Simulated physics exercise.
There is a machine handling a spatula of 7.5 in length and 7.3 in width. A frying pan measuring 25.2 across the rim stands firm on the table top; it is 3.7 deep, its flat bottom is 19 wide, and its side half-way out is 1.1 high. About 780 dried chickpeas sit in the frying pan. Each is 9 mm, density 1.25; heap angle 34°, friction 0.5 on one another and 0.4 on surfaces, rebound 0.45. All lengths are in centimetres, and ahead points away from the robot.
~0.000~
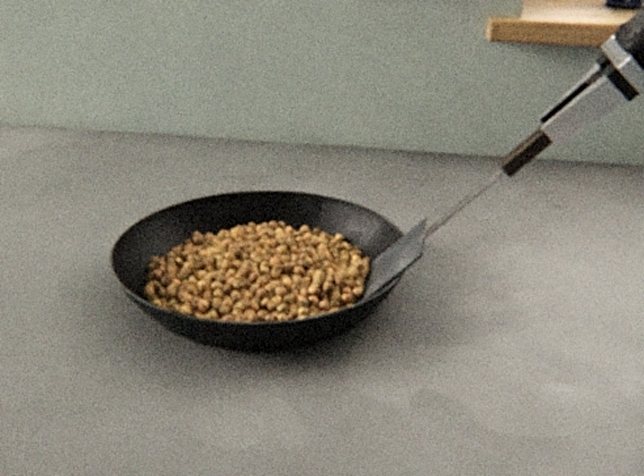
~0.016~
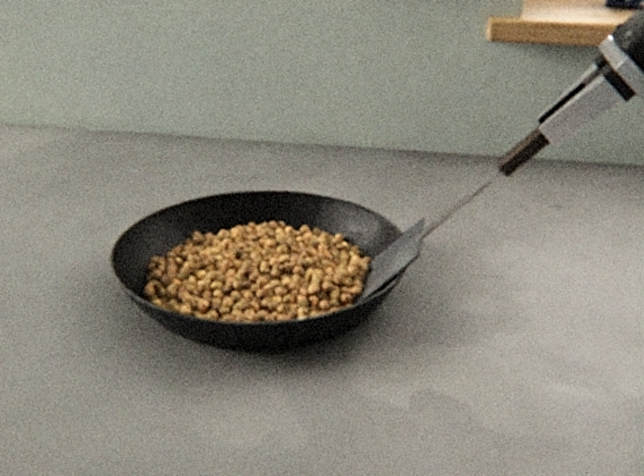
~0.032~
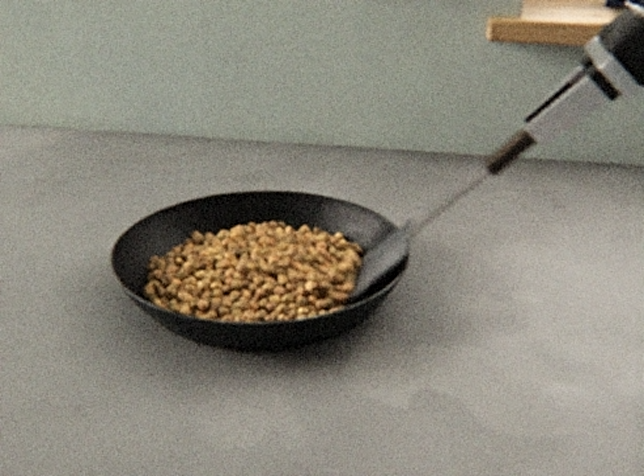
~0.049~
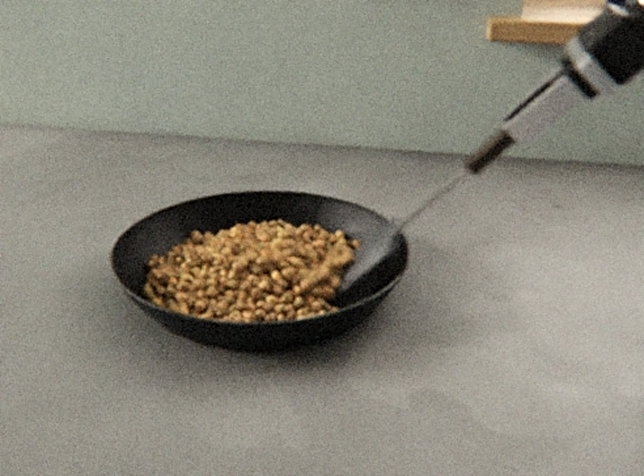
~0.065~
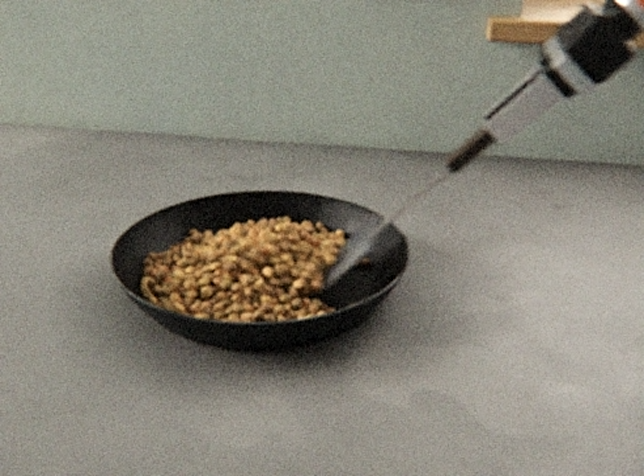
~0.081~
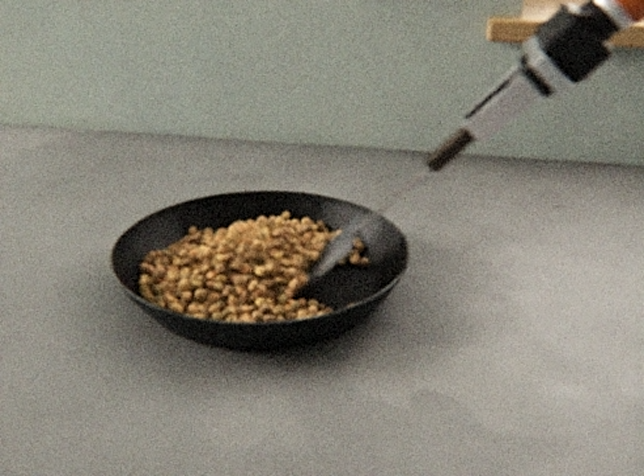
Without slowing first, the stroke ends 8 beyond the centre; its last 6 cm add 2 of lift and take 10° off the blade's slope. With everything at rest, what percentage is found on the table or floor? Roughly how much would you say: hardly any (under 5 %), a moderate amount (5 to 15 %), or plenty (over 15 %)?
I'd say a moderate amount.
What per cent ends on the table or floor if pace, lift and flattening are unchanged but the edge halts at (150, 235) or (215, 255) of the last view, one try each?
The two tries give near 25 and near 0 in a hundred.
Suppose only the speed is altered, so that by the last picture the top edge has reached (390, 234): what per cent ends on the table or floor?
Roughly 0 per cent.
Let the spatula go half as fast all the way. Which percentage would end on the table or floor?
Near 0 %.
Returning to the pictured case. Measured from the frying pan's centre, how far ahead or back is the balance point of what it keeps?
Roughly 4.0 centimetres ahead.
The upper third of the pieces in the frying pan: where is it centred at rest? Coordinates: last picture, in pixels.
It is centred around (175, 248).
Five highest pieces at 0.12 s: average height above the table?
About 5 cm.
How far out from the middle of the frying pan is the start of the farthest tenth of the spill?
30 cm.
After 0.12 s, sloping 47°, highest piece 7 above the table; 783 in the frying pan.
After 0.16 s, sloping 43°, highest piece 6 above the table; 783 in the frying pan.
After 0.38 s, sloping 37°, highest piece 4 above the table; 704 in the frying pan, 78 on the table or floor, 1 on the blade or in flight.
After 1.43 s, sloping 37°, highest piece 4 above the table; 702 in the frying pan, 81 on the table or floor.
At rest, 702 in the frying pan, 81 on the table or floor. That is 10 % on the table or floor.
